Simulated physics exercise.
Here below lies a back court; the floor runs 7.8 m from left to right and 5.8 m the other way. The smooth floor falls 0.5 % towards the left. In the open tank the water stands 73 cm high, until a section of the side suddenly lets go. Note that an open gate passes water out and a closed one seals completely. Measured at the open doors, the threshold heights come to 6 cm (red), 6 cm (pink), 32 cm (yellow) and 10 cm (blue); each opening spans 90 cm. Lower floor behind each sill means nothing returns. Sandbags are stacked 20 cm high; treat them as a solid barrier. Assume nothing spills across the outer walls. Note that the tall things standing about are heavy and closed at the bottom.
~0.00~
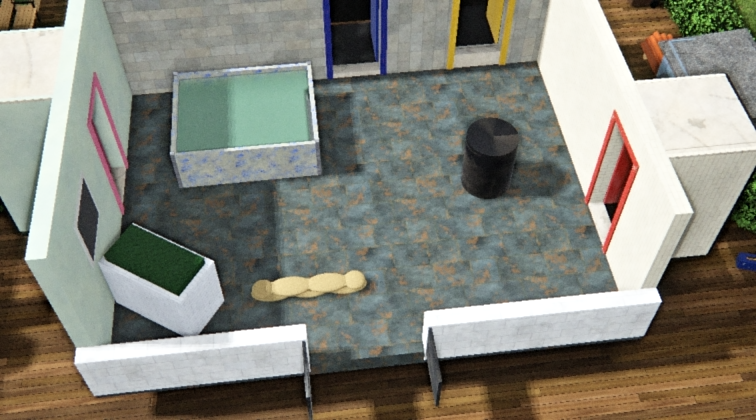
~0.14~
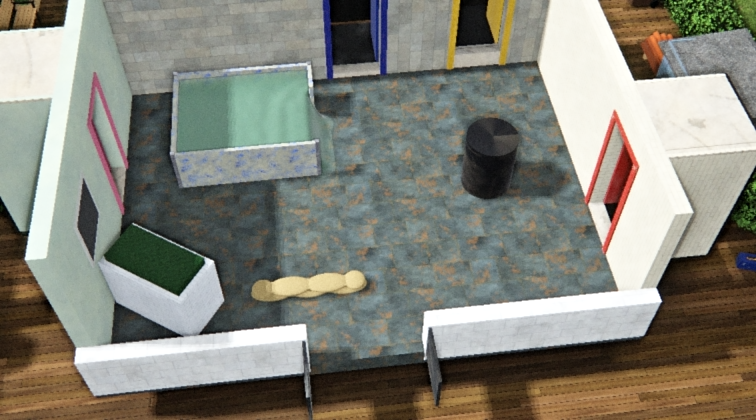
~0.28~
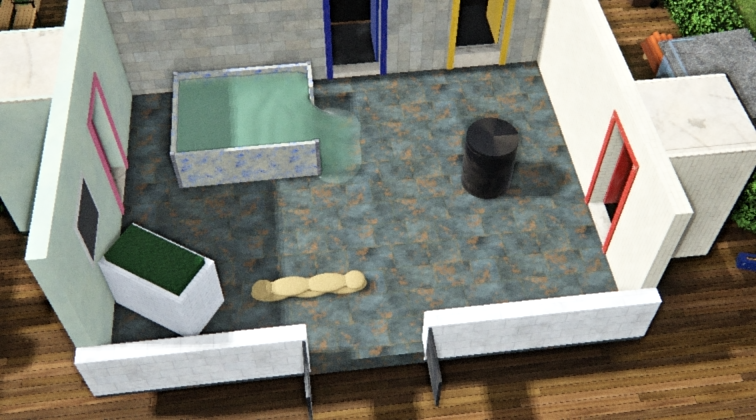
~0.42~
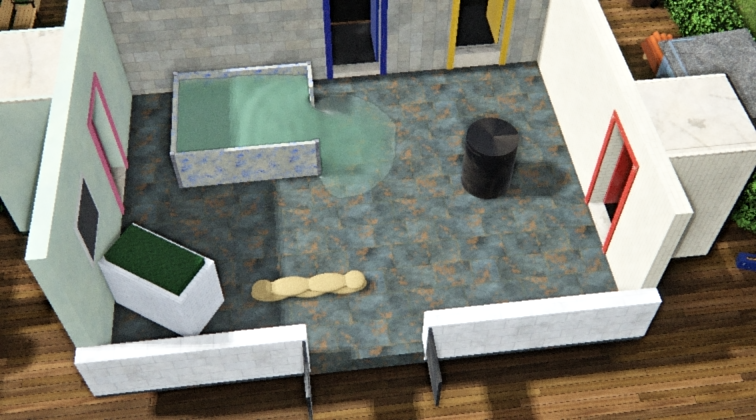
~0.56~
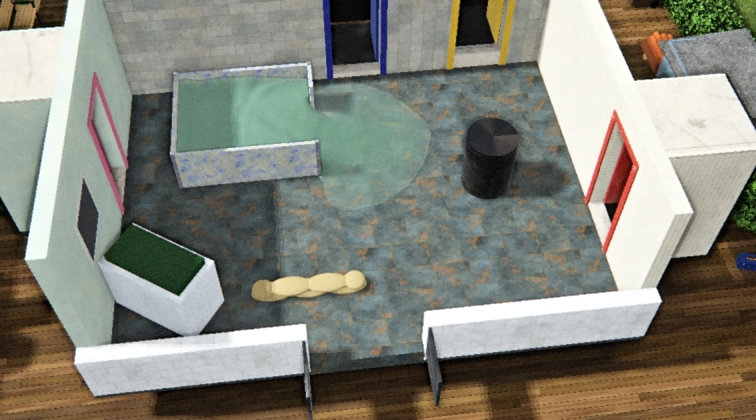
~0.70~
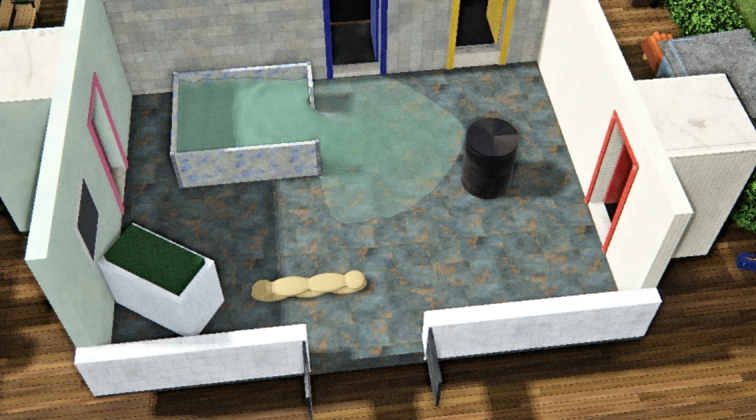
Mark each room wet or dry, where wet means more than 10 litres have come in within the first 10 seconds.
Red door - wet, pink door - dry, yellow door - dry, blue door - dry.
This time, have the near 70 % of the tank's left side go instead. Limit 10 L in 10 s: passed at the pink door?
Then: Pink beyond it.
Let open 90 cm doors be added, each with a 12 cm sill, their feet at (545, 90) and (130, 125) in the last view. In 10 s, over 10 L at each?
Check, in order - fail / pass.
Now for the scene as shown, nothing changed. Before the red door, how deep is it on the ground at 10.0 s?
About 8.5 cm.
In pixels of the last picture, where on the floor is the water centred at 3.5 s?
Its balance point lies near (396, 155).
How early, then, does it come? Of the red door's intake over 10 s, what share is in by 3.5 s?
Roughly 0%.
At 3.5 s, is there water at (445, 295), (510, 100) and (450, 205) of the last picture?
First spot soaked, second soaked, third soaked.
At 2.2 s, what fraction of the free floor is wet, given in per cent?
Wet share: Near 45 percent.
After 1.4 s water covers 35 % of the floor and is deepest (38 cm) near (324, 156); red door not reached, pink door not reached, yellow door 6 cm at the sill, 0 L in, blue door 6 cm at the sill, 0 L in.
After 2.2 s water covers 45 % of the floor and is deepest (38 cm) near (521, 68); red door 2 cm at the sill, 0 L in, pink door not reached, yellow door 14 cm at the sill, 0 L in, blue door 2 cm at the sill, 0 L in.
After 3.5 s water covers 50 % of the floor and is deepest (28 cm) near (593, 318); red door 5 cm at the sill, 0 L in, pink door not reached, yellow door 25 cm at the sill, 0 L in, blue door 3 cm at the sill, 0 L in.
After 6.0 s water covers 65 % of the floor and is deepest (18 cm) near (609, 296); red door 10 cm at the sill, 41 L in, pink door not reached, yellow door 12 cm at the sill, 0 L in, blue door 9 cm at the sill, 0 L in.
After 10.0 s water covers 95 % of the floor and is deepest (16 cm) near (135, 368); red door 8 cm at the sill, 75 L in, pink door 2 cm at the sill, 0 L in, yellow door 7 cm at the sill, 0 L in, blue door 5 cm at the sill, 1 L in.
